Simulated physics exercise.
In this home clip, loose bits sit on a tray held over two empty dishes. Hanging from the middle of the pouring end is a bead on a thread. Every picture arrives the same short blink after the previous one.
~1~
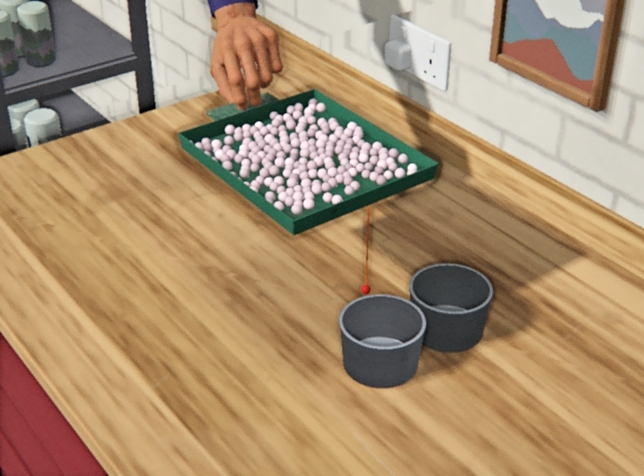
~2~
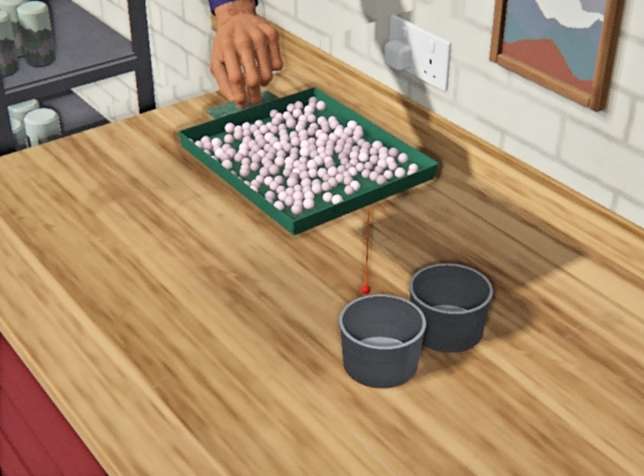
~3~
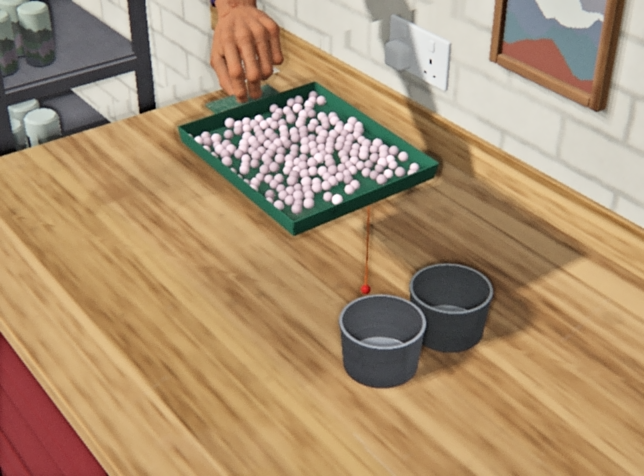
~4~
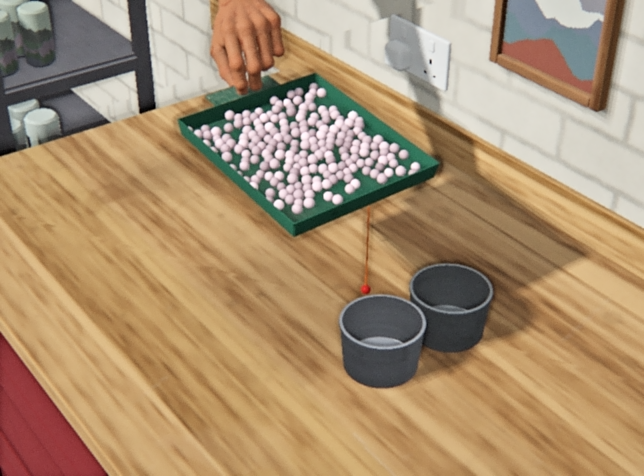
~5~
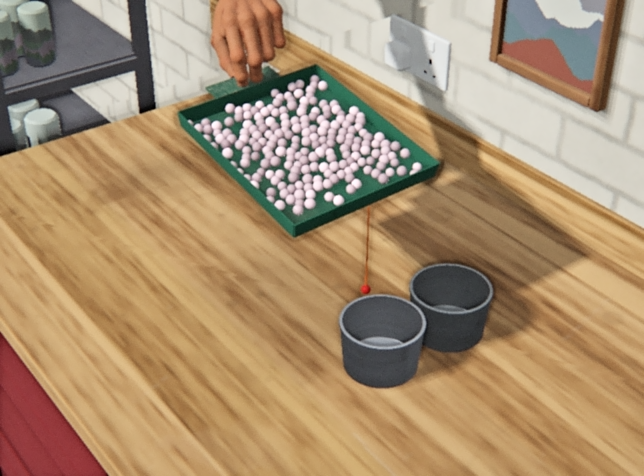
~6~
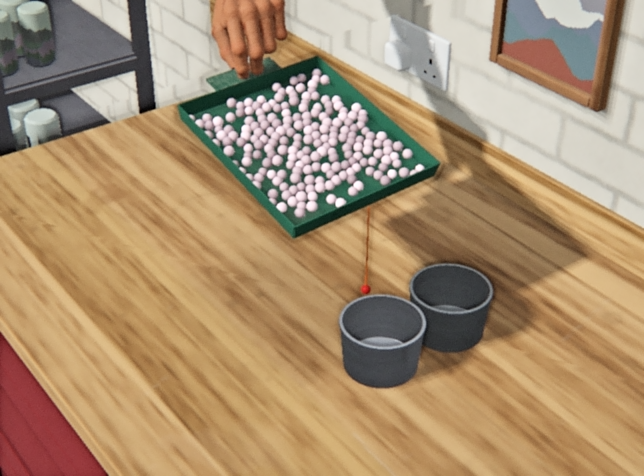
Kitchen counter with a hand gradually raising the back of a green tray of pale pink beads above two empty grey dishes.
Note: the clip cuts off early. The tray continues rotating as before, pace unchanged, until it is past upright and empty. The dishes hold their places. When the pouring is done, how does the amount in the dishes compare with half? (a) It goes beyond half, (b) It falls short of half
It falls short of half (b).
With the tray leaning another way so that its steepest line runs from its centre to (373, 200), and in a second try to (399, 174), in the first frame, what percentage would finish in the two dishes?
About 60 % and about 60 %.
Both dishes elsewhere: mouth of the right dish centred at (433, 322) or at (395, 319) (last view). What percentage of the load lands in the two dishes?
Trial 1 around 60 percent, trial 2 around 80 percent.
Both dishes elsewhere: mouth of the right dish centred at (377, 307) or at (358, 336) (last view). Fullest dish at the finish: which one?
Trial one goes to the left of the two, trial two to the right of the two.
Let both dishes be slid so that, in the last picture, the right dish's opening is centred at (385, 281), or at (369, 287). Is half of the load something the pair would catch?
In the first position shy of half, in the second shy of half.
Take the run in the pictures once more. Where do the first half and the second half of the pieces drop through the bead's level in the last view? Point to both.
Points: About (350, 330), then about (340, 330).
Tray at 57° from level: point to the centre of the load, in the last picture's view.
Mark it at roughly (337, 161) in the final frame.
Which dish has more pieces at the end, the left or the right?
More ends up in the dish to the left.
Soon, tray tipped steeply; all on the tray.
A while on, tray tipped right over; a small part on the tray; about a quarter in the left dish; a stray few in the right dish; about half outside both; a small part in the air.
Towards the end, tray tipped past a quarter turn; about a third in the left dish; a stray few in the right dish; about two thirds outside both.
Finally, tray tipped past a quarter turn; about a third in the left dish; a stray few in the right dish; about two thirds outside both.
